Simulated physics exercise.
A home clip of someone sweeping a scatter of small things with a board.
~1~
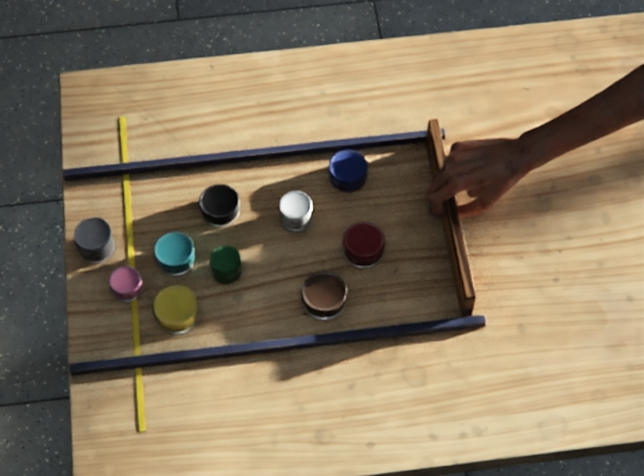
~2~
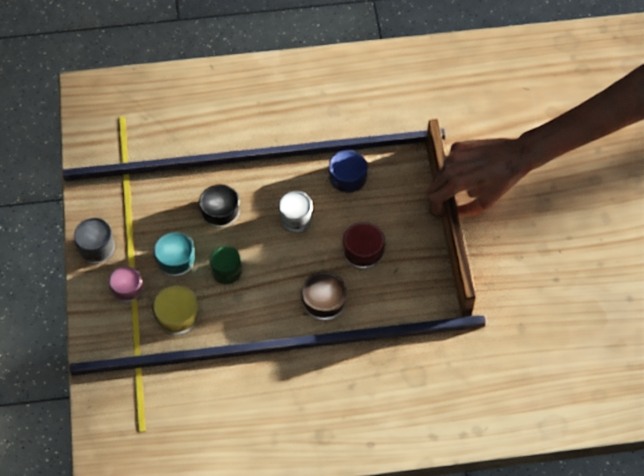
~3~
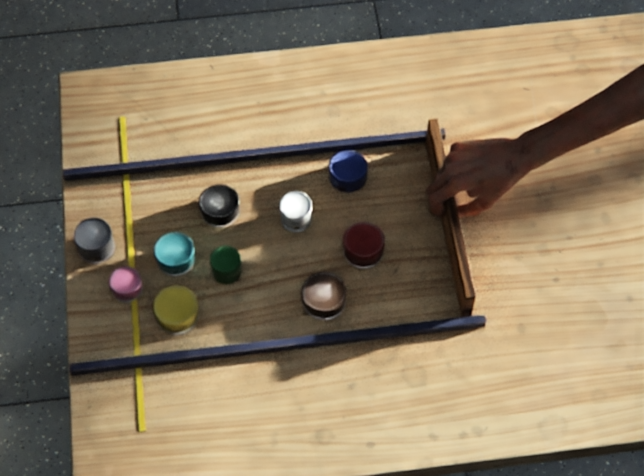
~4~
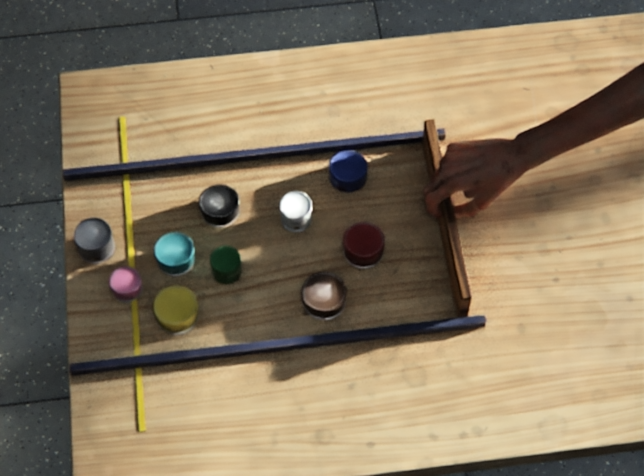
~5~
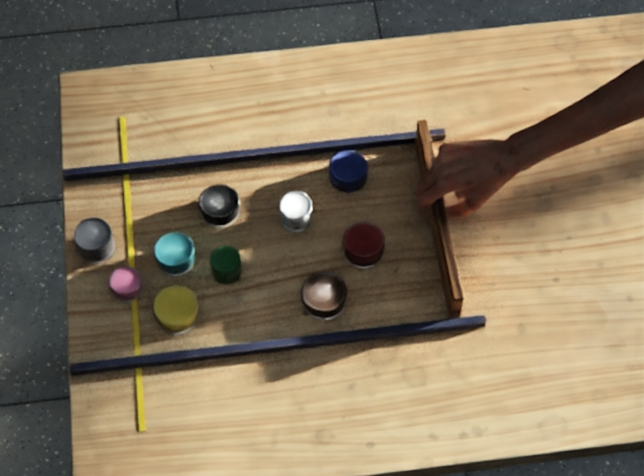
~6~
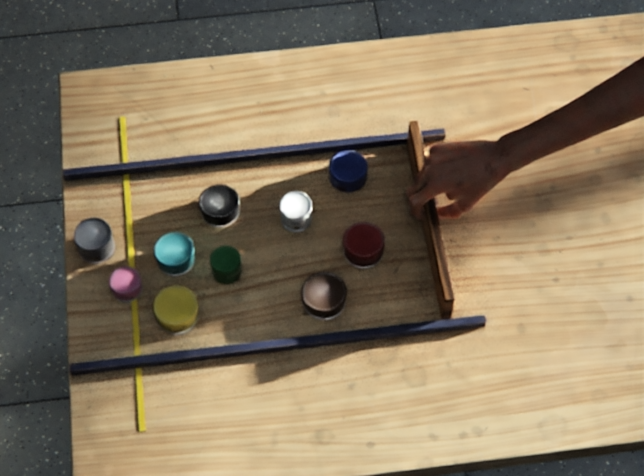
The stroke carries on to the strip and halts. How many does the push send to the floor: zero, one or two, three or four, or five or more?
Here the number that fall off is one or two.
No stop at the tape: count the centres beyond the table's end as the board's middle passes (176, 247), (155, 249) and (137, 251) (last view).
The counts: 0, 0 and 2.
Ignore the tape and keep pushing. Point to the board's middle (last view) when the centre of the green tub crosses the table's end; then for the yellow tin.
About (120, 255), and (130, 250) for the other.
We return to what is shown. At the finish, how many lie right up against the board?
In contact: 4.
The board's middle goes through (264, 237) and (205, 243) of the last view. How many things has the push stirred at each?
6 and 9.
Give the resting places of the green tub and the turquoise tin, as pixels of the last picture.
The green tub at (80, 296), the turquoise tin at (85, 254).
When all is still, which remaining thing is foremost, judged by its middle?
Foremost is the yellow tin.
A little later, none off yet; grey pot at rest near (95, 241); pink pot at rest near (126, 285); yellow tin at rest near (177, 310).
When it is over, the number that fall off is one or two; down, pink pot and grey pot.
